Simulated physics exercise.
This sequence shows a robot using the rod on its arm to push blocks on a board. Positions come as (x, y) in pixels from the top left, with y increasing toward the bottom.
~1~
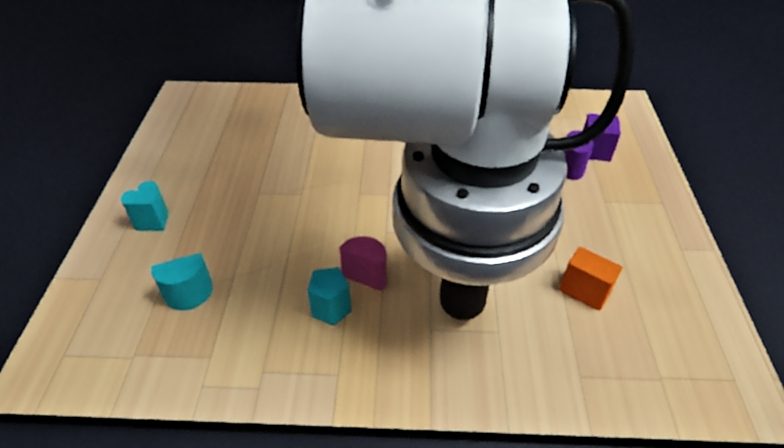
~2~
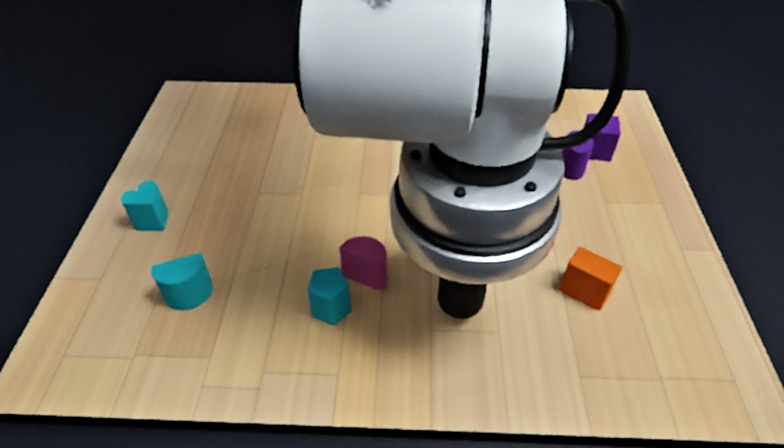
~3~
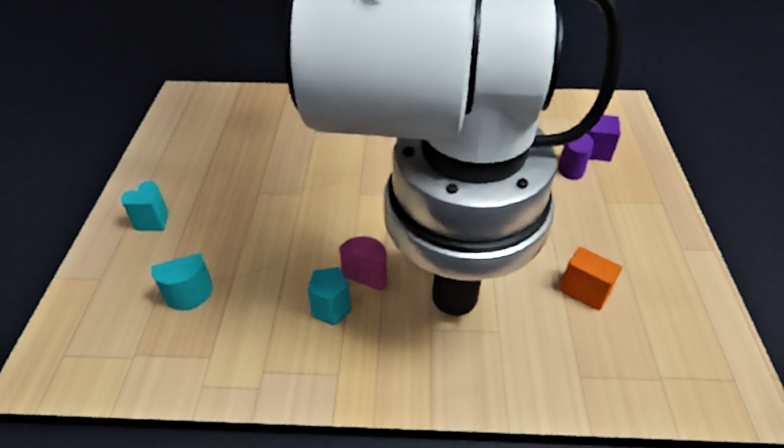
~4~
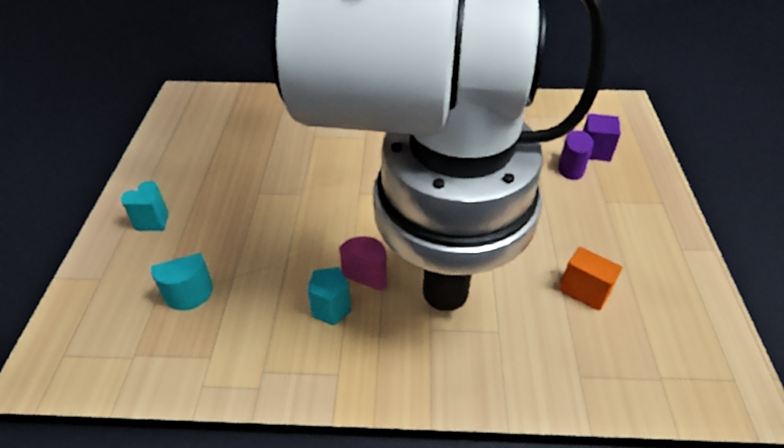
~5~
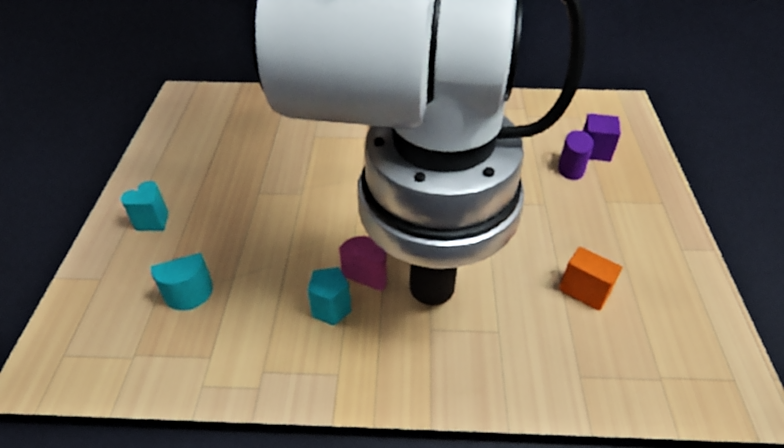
On a wooden board scattered with turquoise, pink, orange and purple blocks, a white robot arm slid its black rod a short way left toward the pink half-round block, while the blocks stayed still.
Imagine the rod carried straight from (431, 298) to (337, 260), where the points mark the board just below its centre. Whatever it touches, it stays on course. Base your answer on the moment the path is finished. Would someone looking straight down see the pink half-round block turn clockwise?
I'd say yes.
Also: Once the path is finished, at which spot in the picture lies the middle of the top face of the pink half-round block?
At the end it should sit near (300, 216).
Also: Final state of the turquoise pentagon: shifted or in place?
It holds its position.
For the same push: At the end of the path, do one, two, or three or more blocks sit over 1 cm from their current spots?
The answer will be one.
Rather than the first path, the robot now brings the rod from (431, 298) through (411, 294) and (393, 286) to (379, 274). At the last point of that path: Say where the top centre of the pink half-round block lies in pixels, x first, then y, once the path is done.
When the path ends, it will be at (338, 231).
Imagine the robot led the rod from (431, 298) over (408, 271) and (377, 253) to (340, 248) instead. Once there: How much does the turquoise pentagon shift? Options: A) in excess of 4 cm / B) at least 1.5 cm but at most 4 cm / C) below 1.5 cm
The correct letter is C.
The first path, step by step. Halfway along, rod at (382, 269); pink half-round block at (341, 237).
At the end, rod at (336, 251); turquoise pentagon in place; pink half-round block at (300, 216), turned 20° clockwise.
